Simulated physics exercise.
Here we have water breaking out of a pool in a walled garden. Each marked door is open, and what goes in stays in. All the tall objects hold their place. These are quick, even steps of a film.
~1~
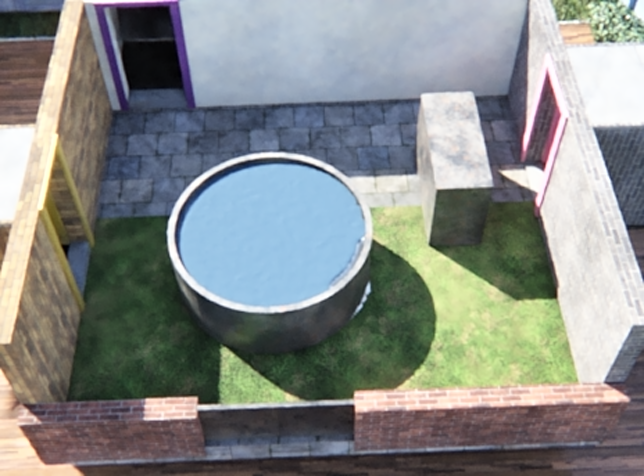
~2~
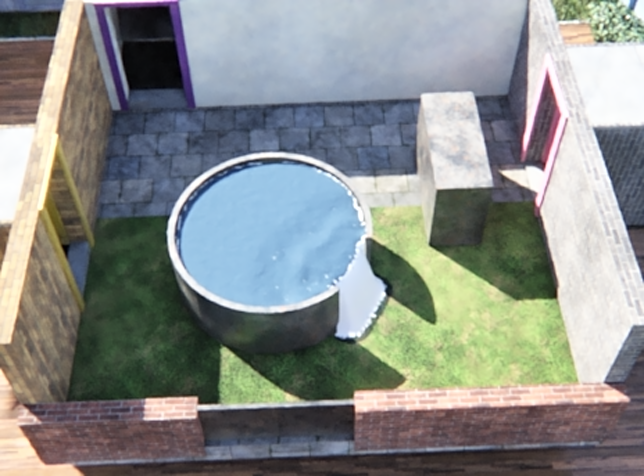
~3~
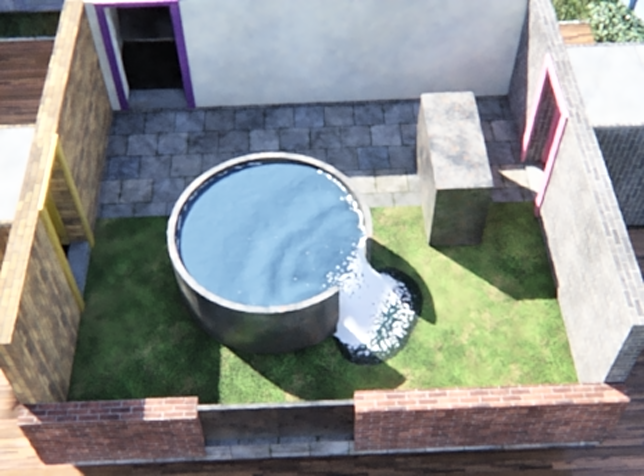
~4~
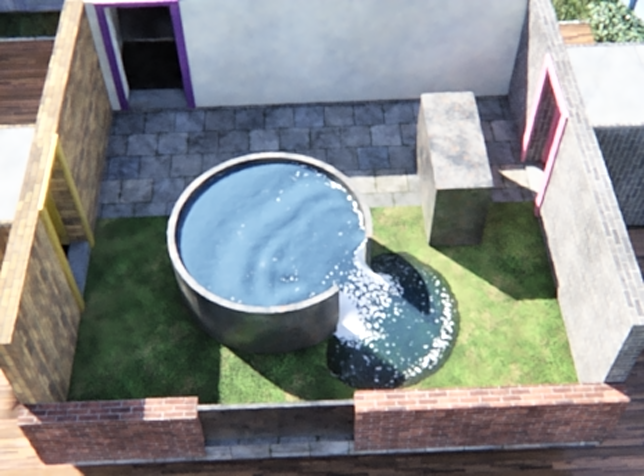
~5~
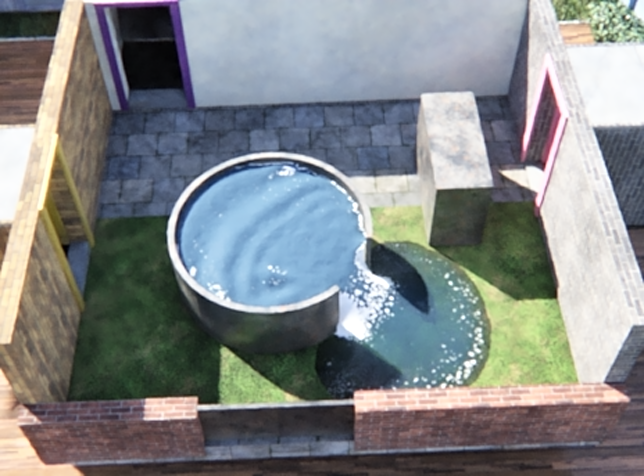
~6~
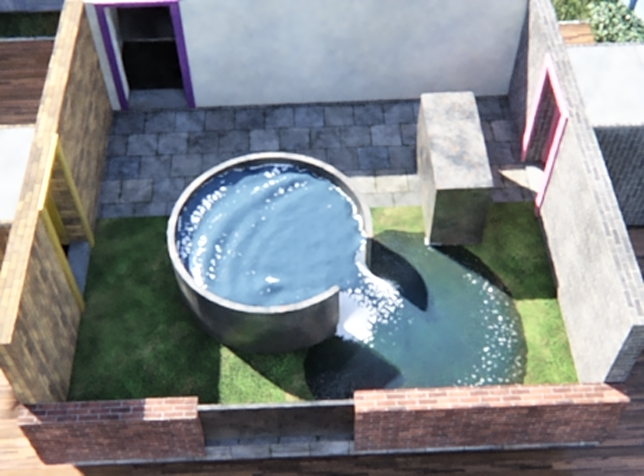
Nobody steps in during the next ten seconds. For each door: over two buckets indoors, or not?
The yellow door admits no more than that; the purple door admits no more than that; the pink door lets in a lot.
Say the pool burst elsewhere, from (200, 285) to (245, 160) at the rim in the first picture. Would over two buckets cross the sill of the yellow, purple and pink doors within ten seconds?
Then: Yellow door lets more in, purple door passes that mark, pink door floods.
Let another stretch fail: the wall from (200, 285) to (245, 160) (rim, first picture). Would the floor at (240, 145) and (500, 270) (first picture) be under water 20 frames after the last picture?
One after the other: Wet, clear.
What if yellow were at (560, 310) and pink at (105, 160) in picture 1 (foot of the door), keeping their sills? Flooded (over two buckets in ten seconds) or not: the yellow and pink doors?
Yellow door is over; pink door takes more.
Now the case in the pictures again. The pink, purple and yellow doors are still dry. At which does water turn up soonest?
It is the pink door.
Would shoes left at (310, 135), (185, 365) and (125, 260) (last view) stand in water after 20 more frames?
One after the other: Not flooded, wet, not flooded.
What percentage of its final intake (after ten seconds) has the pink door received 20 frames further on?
About 5 per cent.
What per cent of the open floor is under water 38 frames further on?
Some 80 per cent.
A moment on, water covers 25 % of the floor; the yellow door not reached, the purple door not reached, the pink door not reached.
Next, water covers 35 % of the floor; the yellow door not reached, the purple door not reached, the pink door wet at the sill, nothing in.
Then, water covers 50 % of the floor; the yellow door not reached, the purple door not reached, the pink door under two buckets in.
Later, water covers 80 % of the floor; the yellow door not reached, the purple door not reached, the pink door over two buckets in.
In the end, water covers 100 % of the floor; the yellow door wet at the sill, nothing in, the purple door wet at the sill, nothing in, the pink door far over two buckets in.
